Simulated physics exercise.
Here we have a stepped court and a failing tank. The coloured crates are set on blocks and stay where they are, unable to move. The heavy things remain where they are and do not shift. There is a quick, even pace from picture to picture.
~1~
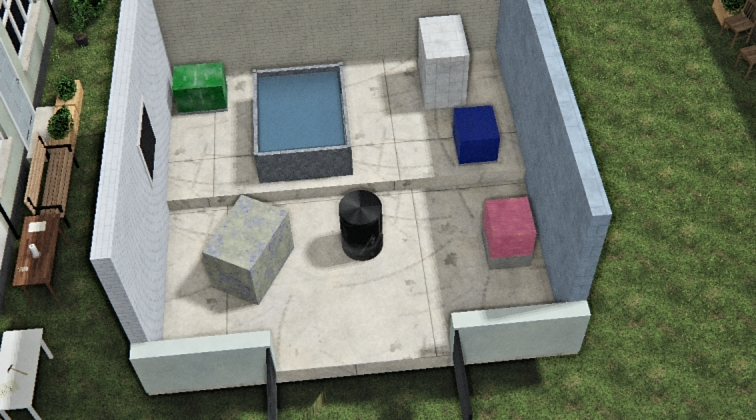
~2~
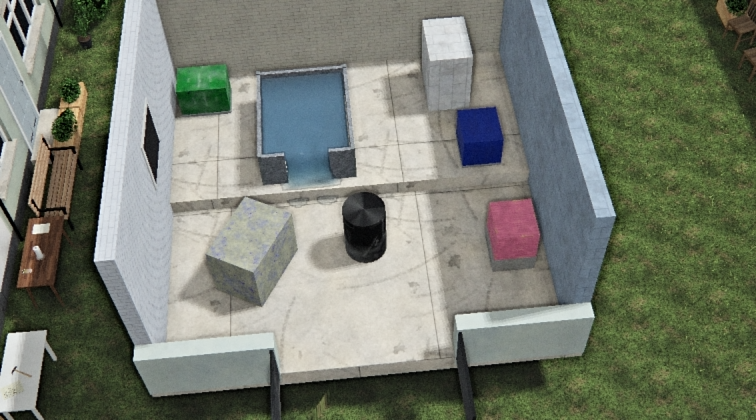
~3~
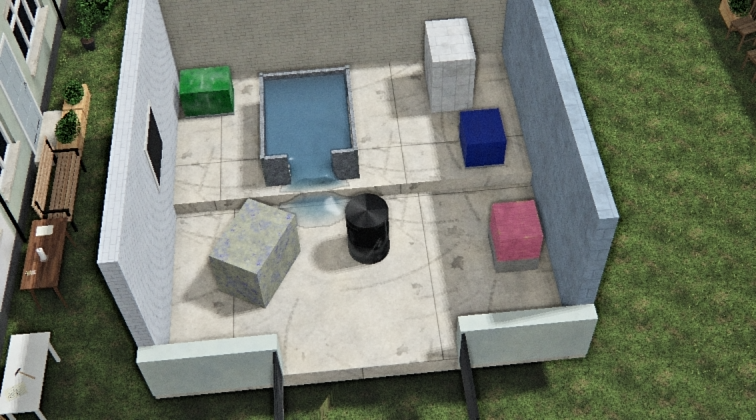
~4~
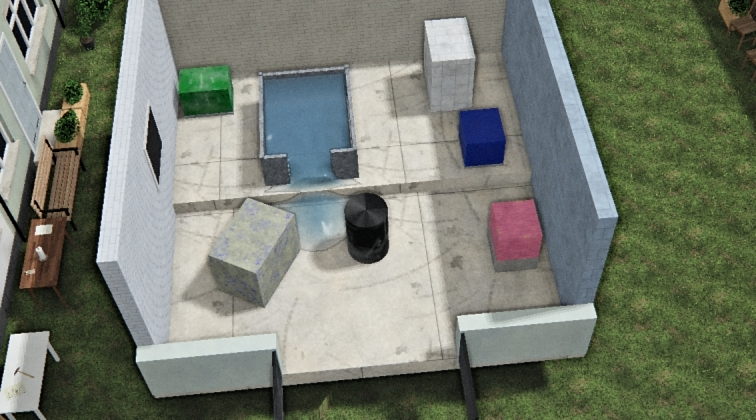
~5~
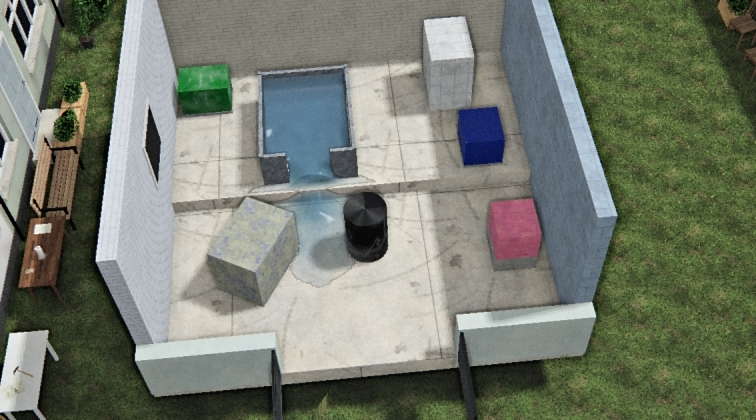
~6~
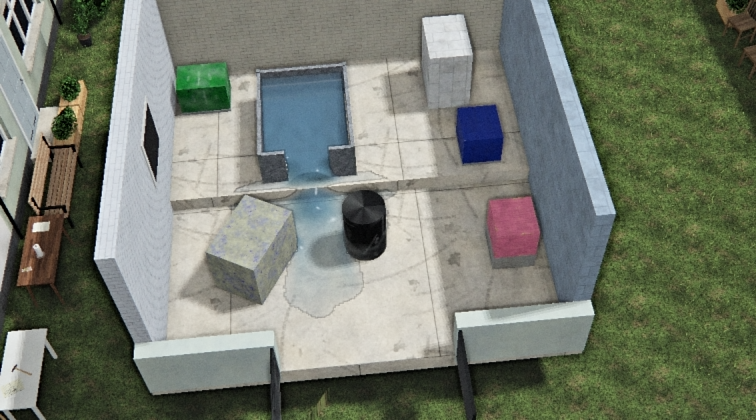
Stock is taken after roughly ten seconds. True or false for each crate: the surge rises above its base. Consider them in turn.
Pink crate: False; green crate: False; blue crate: False.
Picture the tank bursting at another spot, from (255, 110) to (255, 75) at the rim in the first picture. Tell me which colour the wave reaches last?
Last: The pink one.
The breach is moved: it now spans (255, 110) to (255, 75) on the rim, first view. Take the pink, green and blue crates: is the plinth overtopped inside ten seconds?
Pink: Not flooded; green: Flooded; blue: Flooded.
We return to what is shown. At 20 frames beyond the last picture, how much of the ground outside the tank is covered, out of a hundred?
I reckon 40 per cent or so.
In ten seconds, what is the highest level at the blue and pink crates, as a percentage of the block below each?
Peak levels: Approx. 0 % then 20 %.
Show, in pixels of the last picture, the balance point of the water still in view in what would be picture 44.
Somewhere near (325, 217).
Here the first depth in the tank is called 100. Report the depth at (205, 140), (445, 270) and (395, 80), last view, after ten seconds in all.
Approx. values, in order: 0 %, 4 %, 0 %.
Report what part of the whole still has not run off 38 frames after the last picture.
About 58 per cent.
A moment on, water covers 20 % of the floor; the pink crate not reached, the green crate not reached, the blue crate not reached.
Next, water covers 30 % of the floor; the pink crate water round its plinth, the green crate not reached, the blue crate not reached.
Then, water covers 40 % of the floor; the pink crate water round its plinth, the green crate not reached, the blue crate not reached.
Later, water covers 45 % of the floor; the pink crate water round its plinth, the green crate not reached, the blue crate not reached.
In the end, water covers 55 % of the floor; the pink crate stayed above the water, the green crate stayed above the water, the blue crate stayed above the water.
